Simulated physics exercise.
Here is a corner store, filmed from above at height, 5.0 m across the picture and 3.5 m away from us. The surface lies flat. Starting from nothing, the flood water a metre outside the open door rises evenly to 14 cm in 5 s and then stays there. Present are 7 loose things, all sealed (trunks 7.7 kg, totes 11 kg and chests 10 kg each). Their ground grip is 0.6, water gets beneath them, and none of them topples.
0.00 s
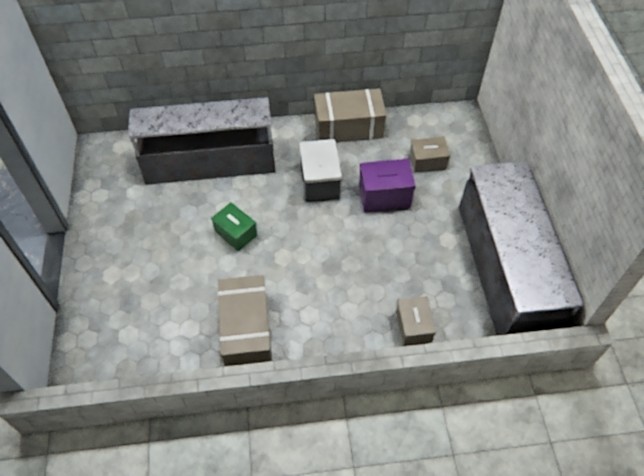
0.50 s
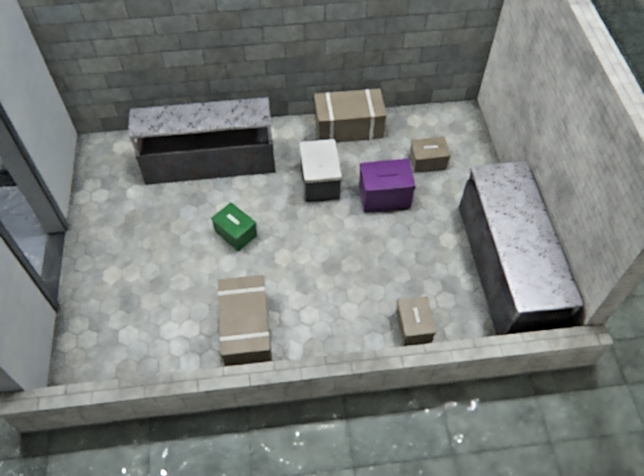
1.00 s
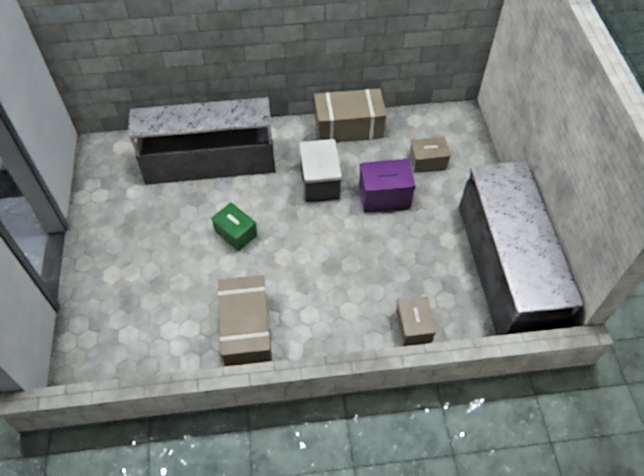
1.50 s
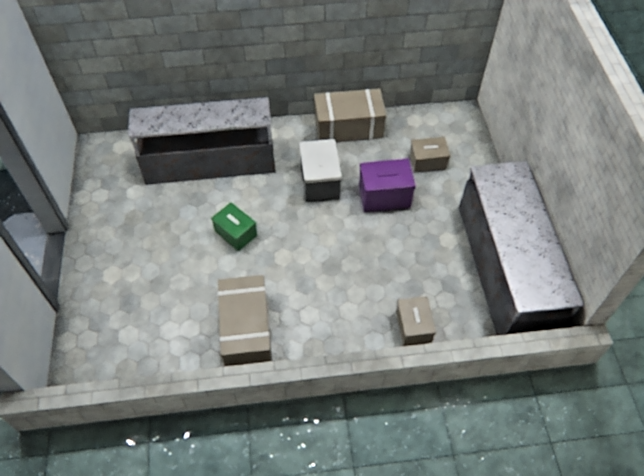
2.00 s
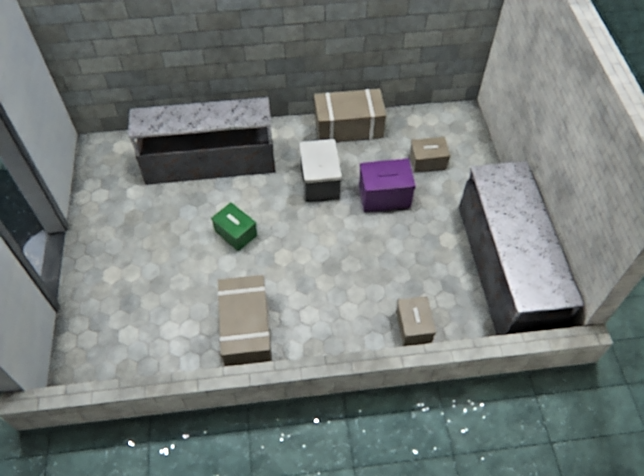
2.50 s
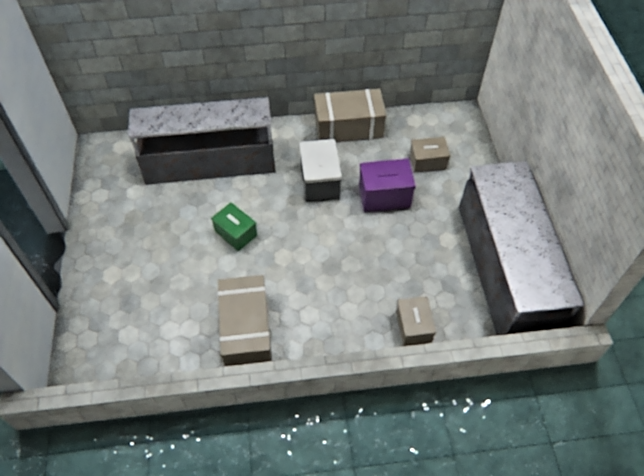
Corner store floor with scattered boxes and two counters staying still and dry while rising water covers the paving outside the low wall.
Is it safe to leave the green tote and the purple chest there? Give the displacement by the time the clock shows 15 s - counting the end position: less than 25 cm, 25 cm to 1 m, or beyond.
First the green tote, which remains in place, then the purple chest, which moves somewhat.
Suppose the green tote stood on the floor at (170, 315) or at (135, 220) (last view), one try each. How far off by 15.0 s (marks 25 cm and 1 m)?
At the first spot it keeps its spot, and at the second it keeps its spot.
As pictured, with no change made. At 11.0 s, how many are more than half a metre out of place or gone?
1.
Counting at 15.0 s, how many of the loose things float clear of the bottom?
4 at that moment.
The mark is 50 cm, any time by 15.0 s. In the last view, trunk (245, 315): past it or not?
Looking at it, I'd say higher.
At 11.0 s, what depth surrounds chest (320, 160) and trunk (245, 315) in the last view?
Depths: Near 2 cm, then near 4 cm.
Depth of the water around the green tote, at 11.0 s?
Roughly 5 cm deep.
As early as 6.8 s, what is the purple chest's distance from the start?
Roughly 0 cm by then.
After 3.5 s the green tote is near (233, 220), 0.0 m from its start, aground; the purple chest is near (387, 174), 0.0 m from its start, aground; 0 afloat.
After 6.8 s the green tote is near (233, 220), 0.0 m from its start, aground; the purple chest is near (387, 174), 0.0 m from its start, aground; 1 afloat.
After 11.0 s the green tote is near (233, 220), 0.0 m from its start, aground; the purple chest is near (387, 174), 0.0 m from its start, aground; 1 afloat.
After 15.0 s the green tote is near (233, 220), 0.0 m from its start, aground; the purple chest is near (379, 143), 0.5 m from its start, afloat; 4 afloat.
